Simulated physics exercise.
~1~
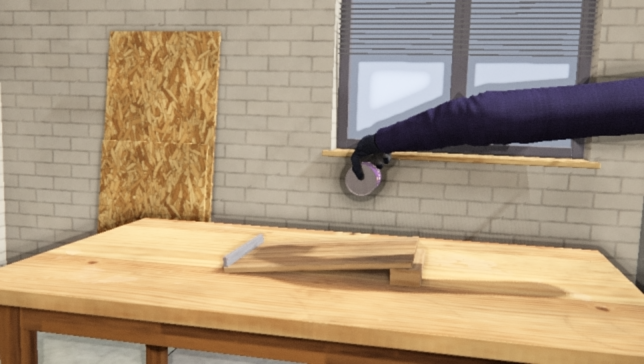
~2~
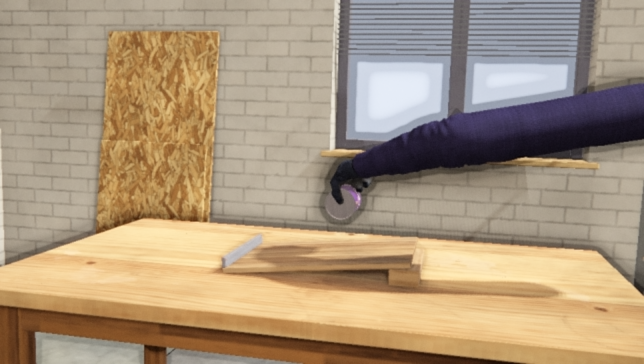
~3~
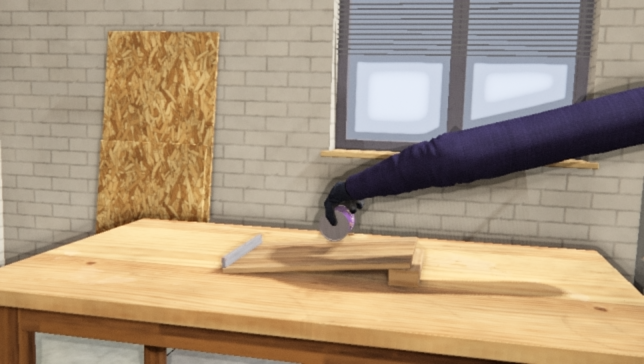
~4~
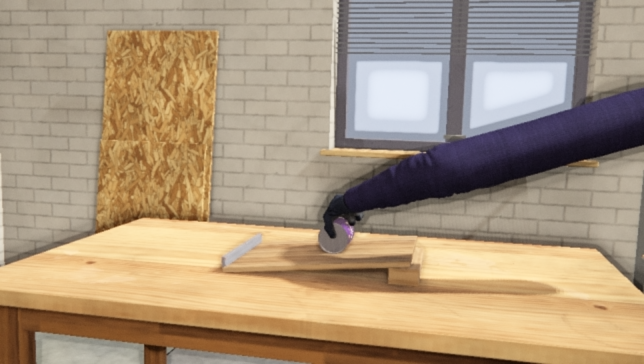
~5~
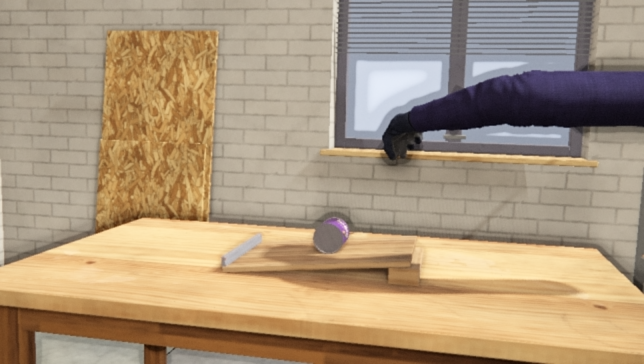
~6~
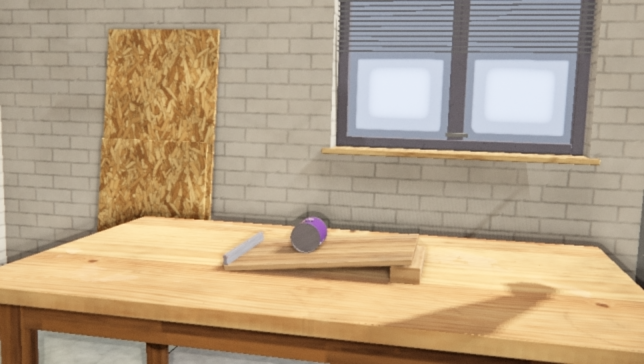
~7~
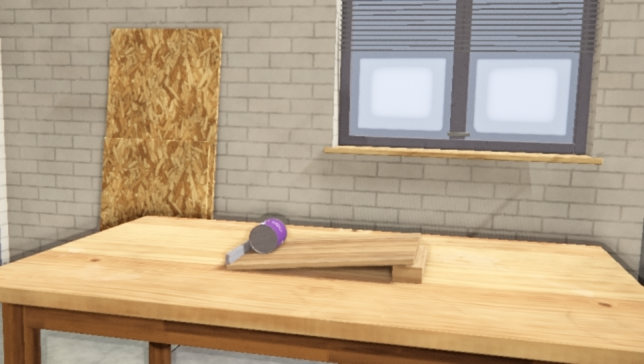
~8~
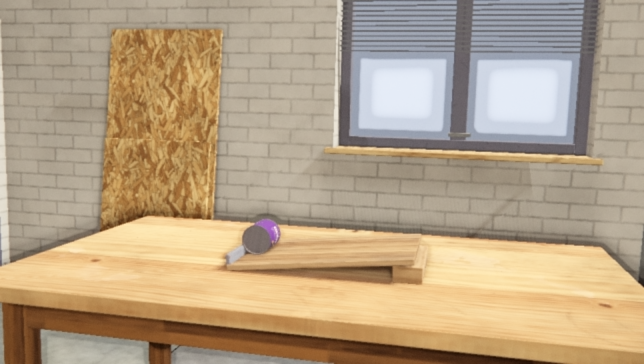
A purple tin rolled down a sloping wooden board on a table after a dark-sleeved arm lowered it onto the slope, let go and drew back. It moved left and ended up at the low end by a metal strip.
